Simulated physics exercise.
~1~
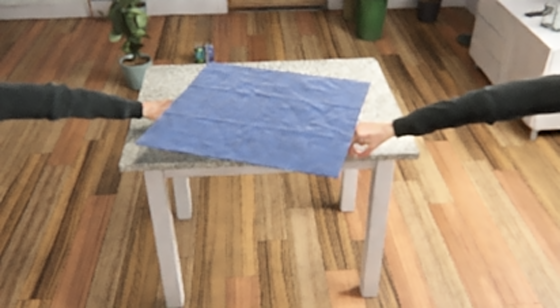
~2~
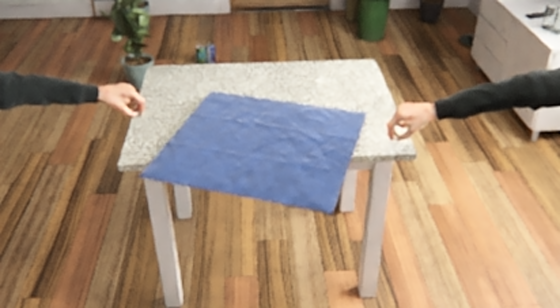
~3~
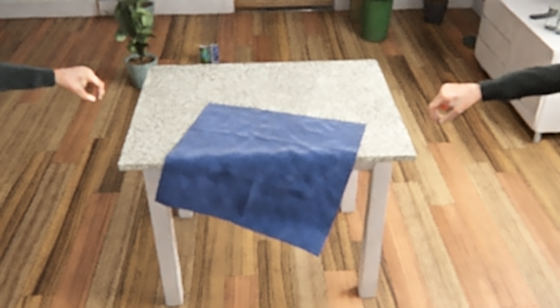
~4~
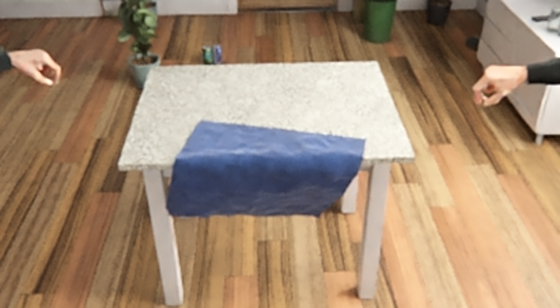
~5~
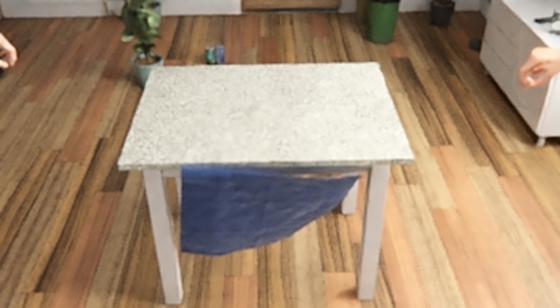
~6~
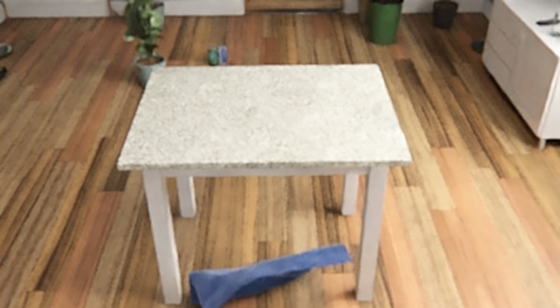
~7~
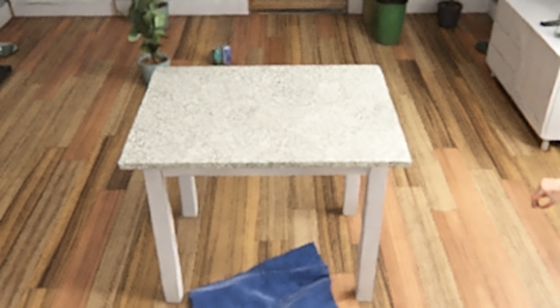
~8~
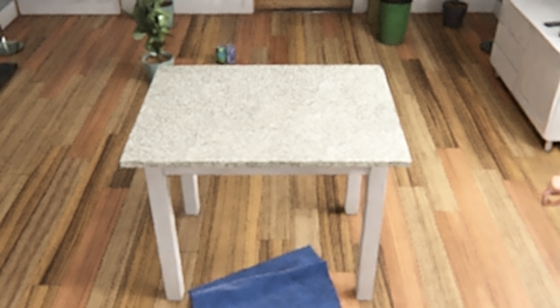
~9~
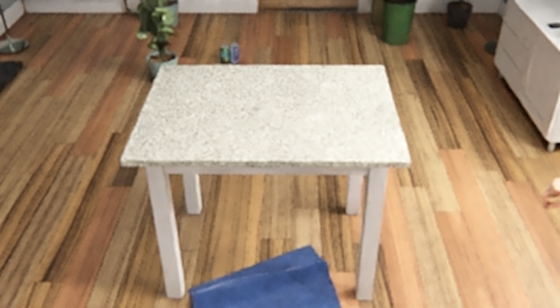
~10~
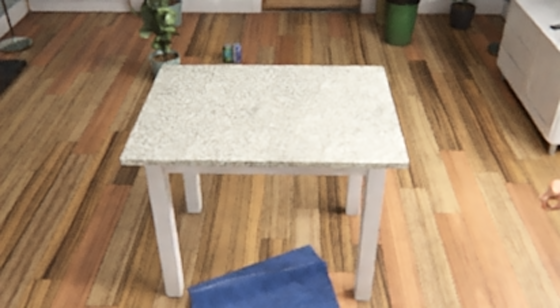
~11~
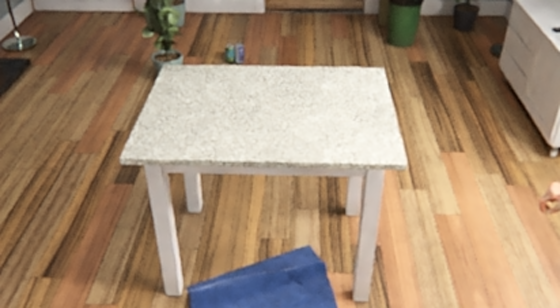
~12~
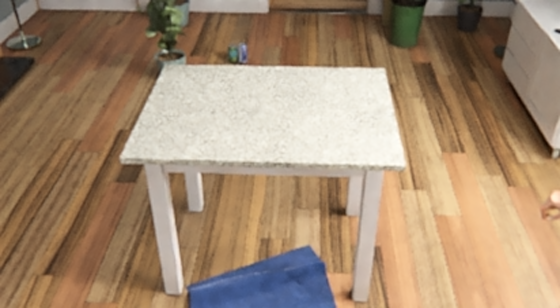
Two hands in dark sleeves, one on each side, hold a blue pillow case level over a pale speckled table with white legs, seen from above and in front in a room with a wooden plank floor. A potted plant and a green bin stand behind, with a white cabinet at the right. The hands let go and draw apart as the cloth settles partly over the near edge. It droops, slides off the front and drops to the floor. It ends lying folded and still by the front legs, the tabletop bare, as the view drifts slightly sideways.
